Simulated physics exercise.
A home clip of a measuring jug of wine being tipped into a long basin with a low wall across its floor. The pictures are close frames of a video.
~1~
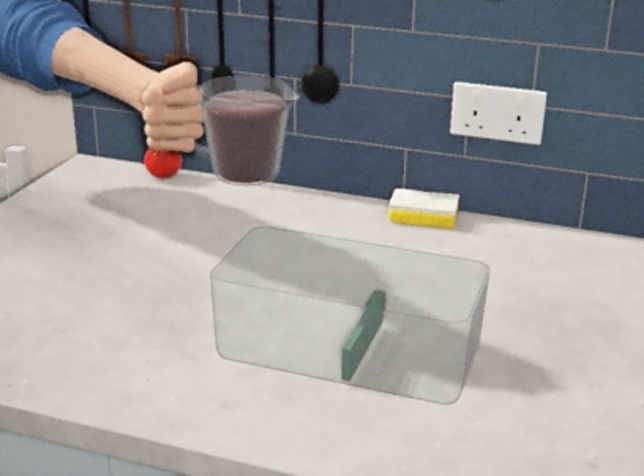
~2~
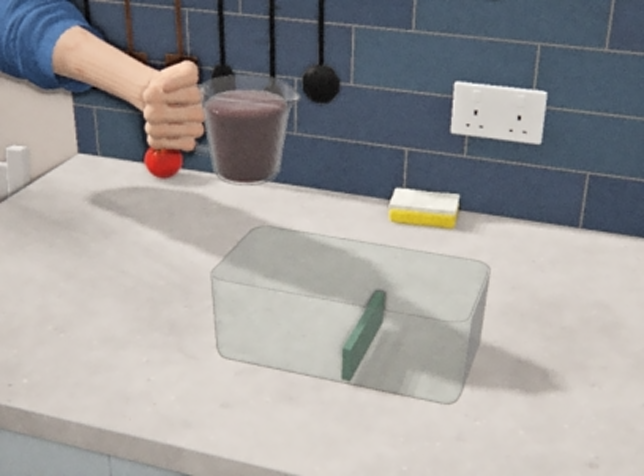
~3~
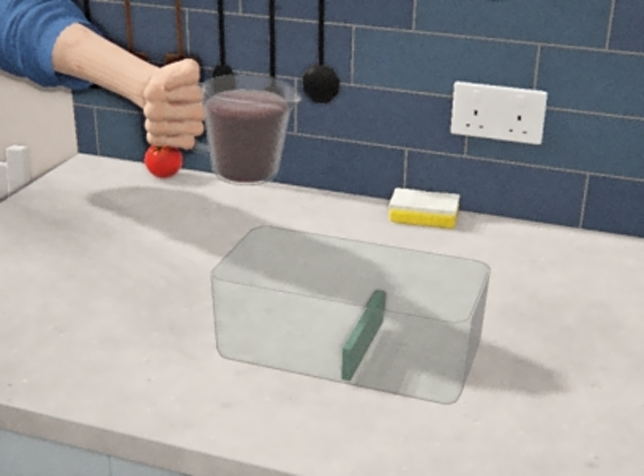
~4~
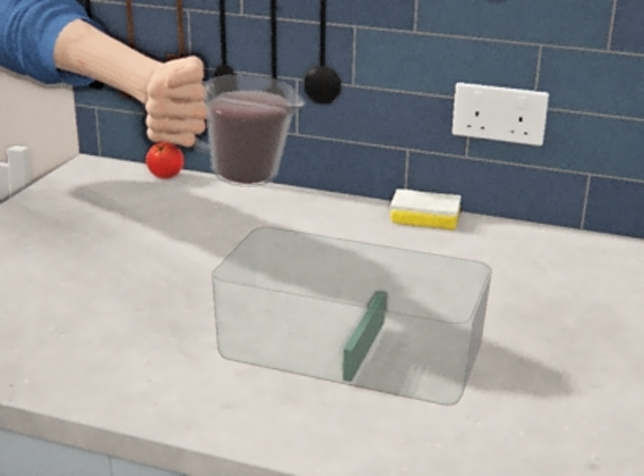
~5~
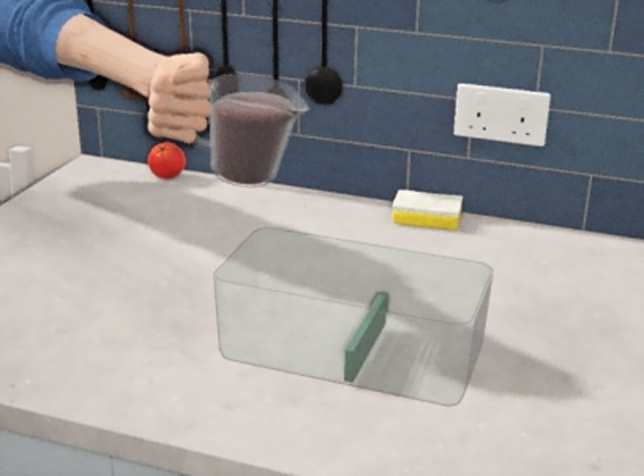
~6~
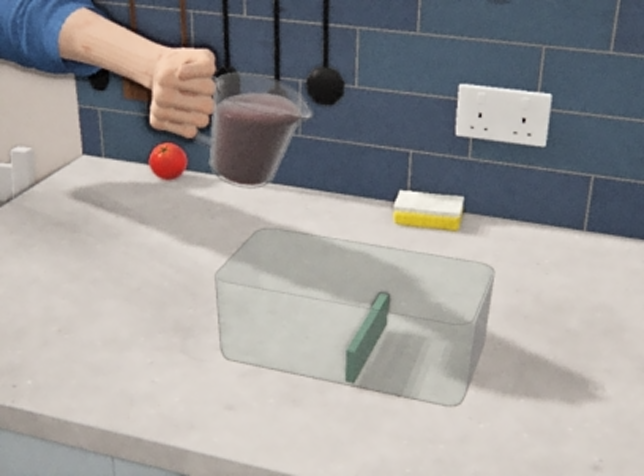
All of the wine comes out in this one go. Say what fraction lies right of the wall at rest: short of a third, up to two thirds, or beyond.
It comes to under a third.
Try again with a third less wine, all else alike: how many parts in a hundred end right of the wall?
Roughly 5 in a hundred.
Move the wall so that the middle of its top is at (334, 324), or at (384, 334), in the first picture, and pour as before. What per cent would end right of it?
The first gives 90 %, the second 10 %.
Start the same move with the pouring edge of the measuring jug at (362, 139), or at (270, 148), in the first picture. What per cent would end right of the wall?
About 95 and 5 per cent.
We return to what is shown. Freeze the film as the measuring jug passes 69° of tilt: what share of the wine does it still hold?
About 70 per cent.
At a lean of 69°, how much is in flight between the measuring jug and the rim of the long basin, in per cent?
Some 20 per cent.
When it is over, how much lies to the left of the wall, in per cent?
Close to 80 per cent.
A moment on, the measuring jug is tipped part way and 72 per cent is still to pour, 5 is left of the wall and 1 right of it.
Next, the measuring jug is tipped on its side and 22 per cent is still to pour, 38 is left of the wall and 18 right of it.
Then the measuring jug is tipped on its side and 2 per cent is still to pour, 73 is left of the wall and 19 right of it.
Later the measuring jug is tipped on its side and 0 per cent is still to pour, 78 is left of the wall and 20 right of it.
In the end 78 per cent lies left of the wall, 20 right of it and 2 outside.
